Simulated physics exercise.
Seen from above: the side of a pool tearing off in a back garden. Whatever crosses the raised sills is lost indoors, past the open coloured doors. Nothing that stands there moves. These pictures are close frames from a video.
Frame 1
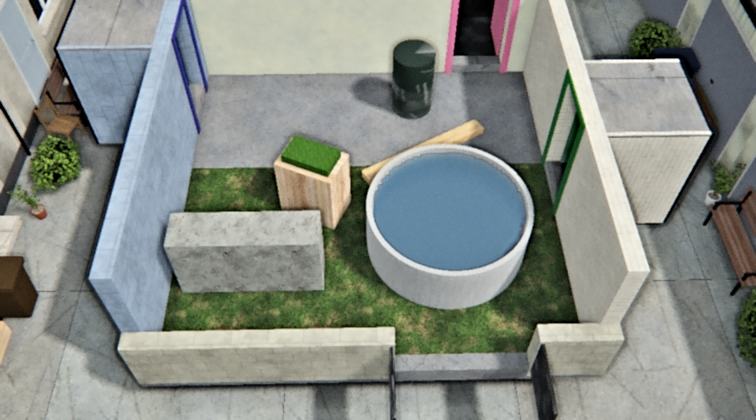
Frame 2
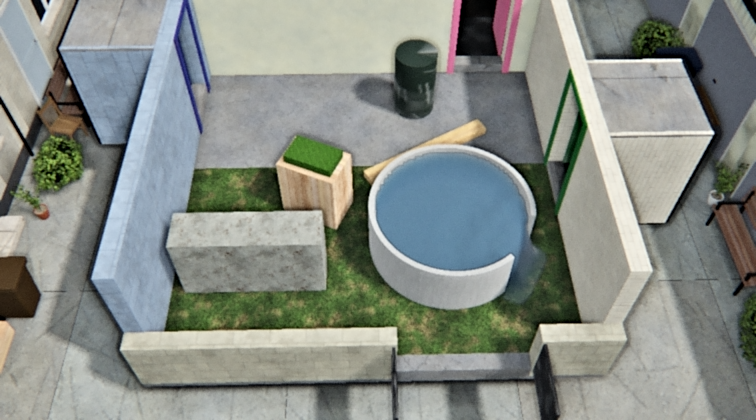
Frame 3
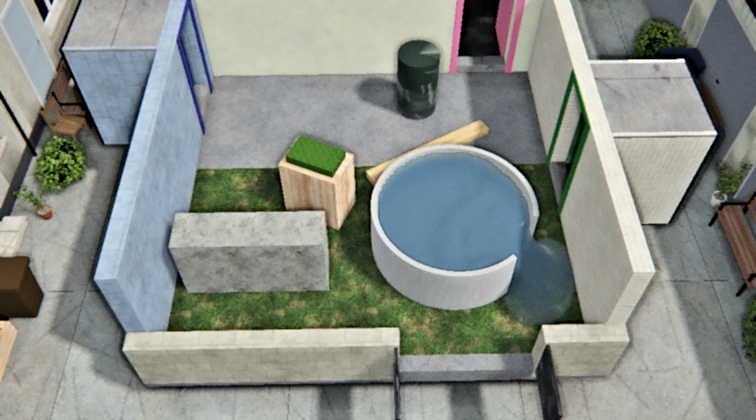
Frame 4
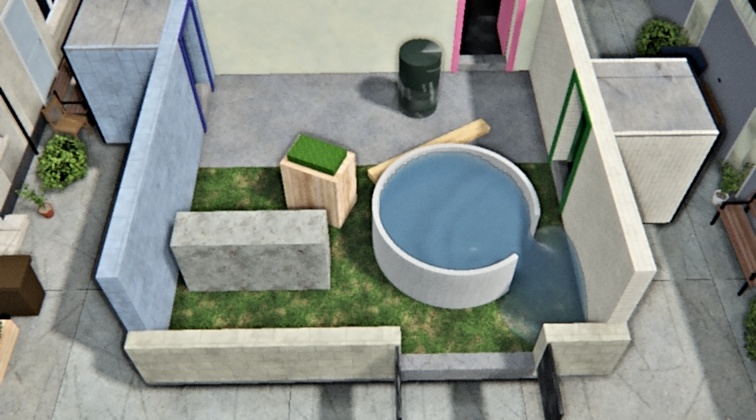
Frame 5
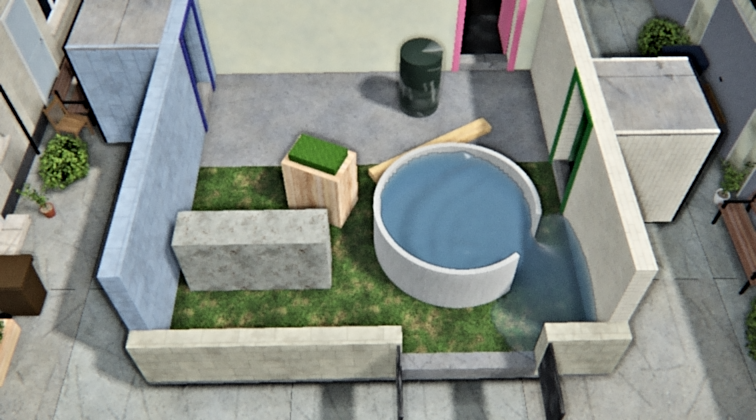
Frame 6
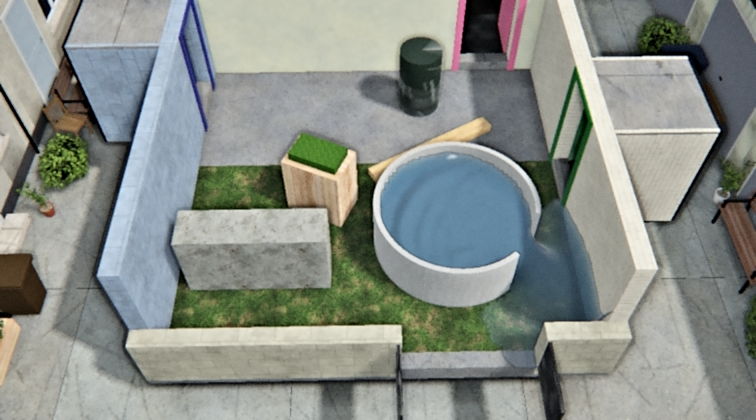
In this clip, seen from above, a round pool of still water in a walled back garden opens at its right side, and water pours through the gap, spreading over the grass to the right wall and toward the front.
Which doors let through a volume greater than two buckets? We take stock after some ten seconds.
Checking each one: The green door lets through less or just two; the pink door lets through less or just two; the blue door lets through less or just two.
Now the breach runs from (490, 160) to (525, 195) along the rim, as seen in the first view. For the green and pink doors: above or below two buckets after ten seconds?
The green door overflows the limit, the pink door overflows the limit.
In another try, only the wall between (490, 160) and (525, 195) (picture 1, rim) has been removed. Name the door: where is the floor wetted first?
Answer: The one in green.
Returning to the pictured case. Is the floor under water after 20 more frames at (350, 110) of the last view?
That spot will be spared.
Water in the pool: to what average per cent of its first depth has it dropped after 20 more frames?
Around 46 percent, give or take.
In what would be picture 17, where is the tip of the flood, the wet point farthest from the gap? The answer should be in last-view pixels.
The farthest wet spot is near (528, 96).
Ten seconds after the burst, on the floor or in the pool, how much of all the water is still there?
Roughly 70 parts in every hundred.
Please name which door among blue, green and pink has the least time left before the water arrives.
My pick is the green door.
A moment on, water covers 15 % of the floor; the green door wet at the sill, nothing in, the pink door not reached, the blue door not reached.
Next, water covers 25 % of the floor; the green door wet at the sill, nothing in, the pink door not reached, the blue door not reached.
Then, water covers 45 % of the floor; the green door wet at the sill, nothing in, the pink door wet at the sill, nothing in, the blue door not reached.
Later, water covers 65 % of the floor; the green door wet at the sill, nothing in, the pink door wet at the sill, nothing in, the blue door not reached.
In the end, water covers 95 % of the floor; the green door wet at the sill, nothing in, the pink door wet at the sill, nothing in, the blue door wet at the sill, nothing in.
